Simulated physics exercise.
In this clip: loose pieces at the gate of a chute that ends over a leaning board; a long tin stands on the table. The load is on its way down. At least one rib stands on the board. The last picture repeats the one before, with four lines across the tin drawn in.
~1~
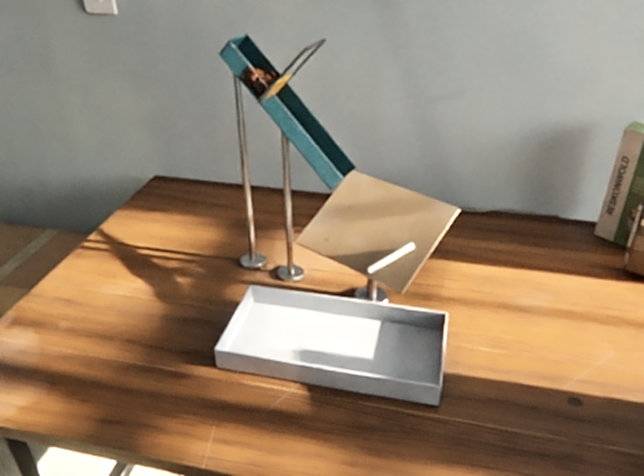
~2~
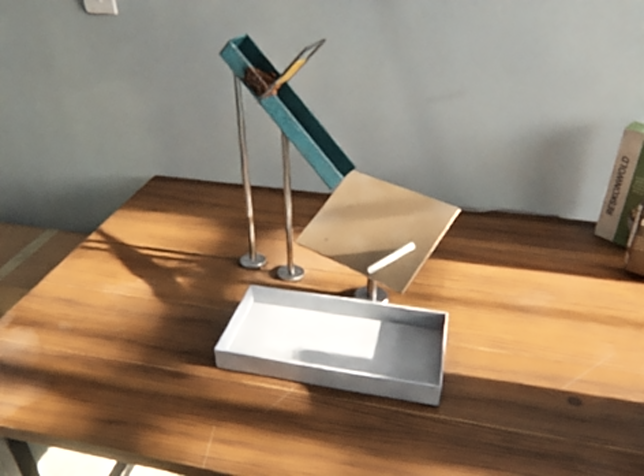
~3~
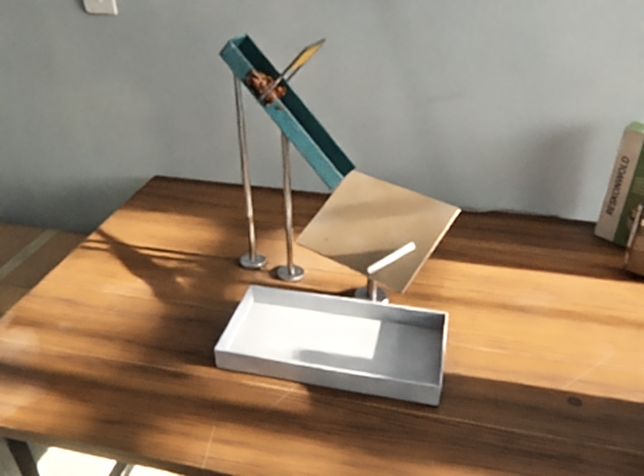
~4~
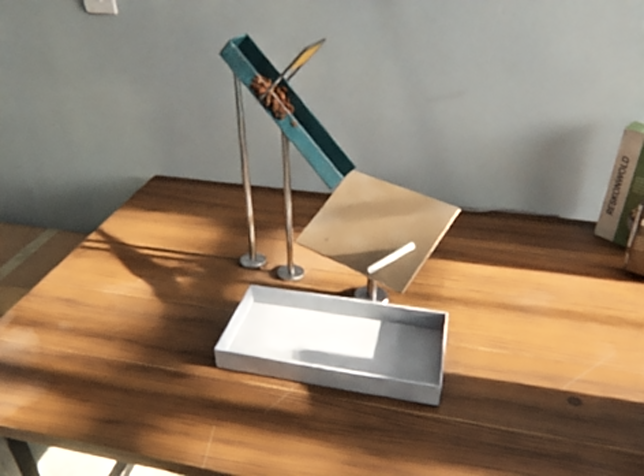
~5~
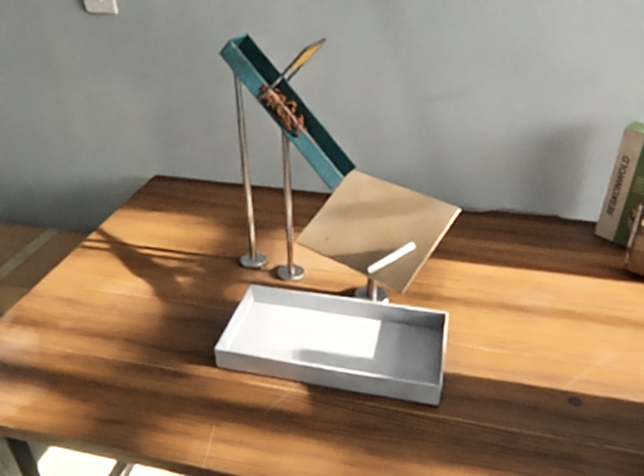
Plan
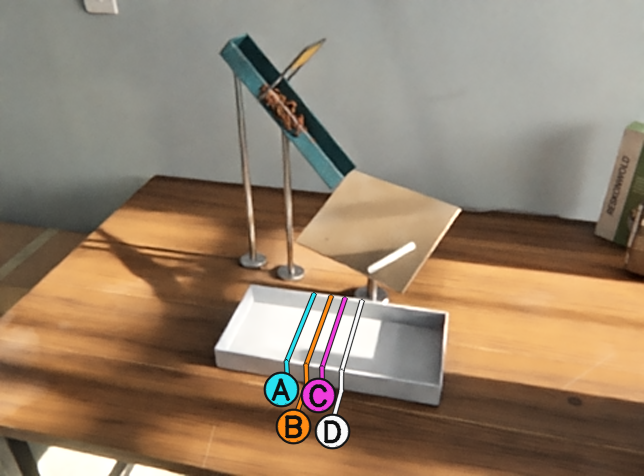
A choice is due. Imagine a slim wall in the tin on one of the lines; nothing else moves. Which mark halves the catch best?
Best: C.
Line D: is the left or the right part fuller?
The left side.
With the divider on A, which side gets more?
The right side.
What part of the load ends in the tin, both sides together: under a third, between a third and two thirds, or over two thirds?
About that: Over two thirds.
On the marked copy, line A crosses the front rim at (286, 361); line B crosses the front rim at (306, 364); line C crosses the front rim at (322, 367); line D crosses the front rim at (341, 370).
With A, of what is caught, a stray few on the left of the divider, nearly all on the right.
With B, of what is caught, a small part on the left of the divider, most on the right.
With C, of what is caught, about a third on the left of the divider, about two thirds on the right.
With D, of what is caught, most on the left of the divider, a small part on the right.
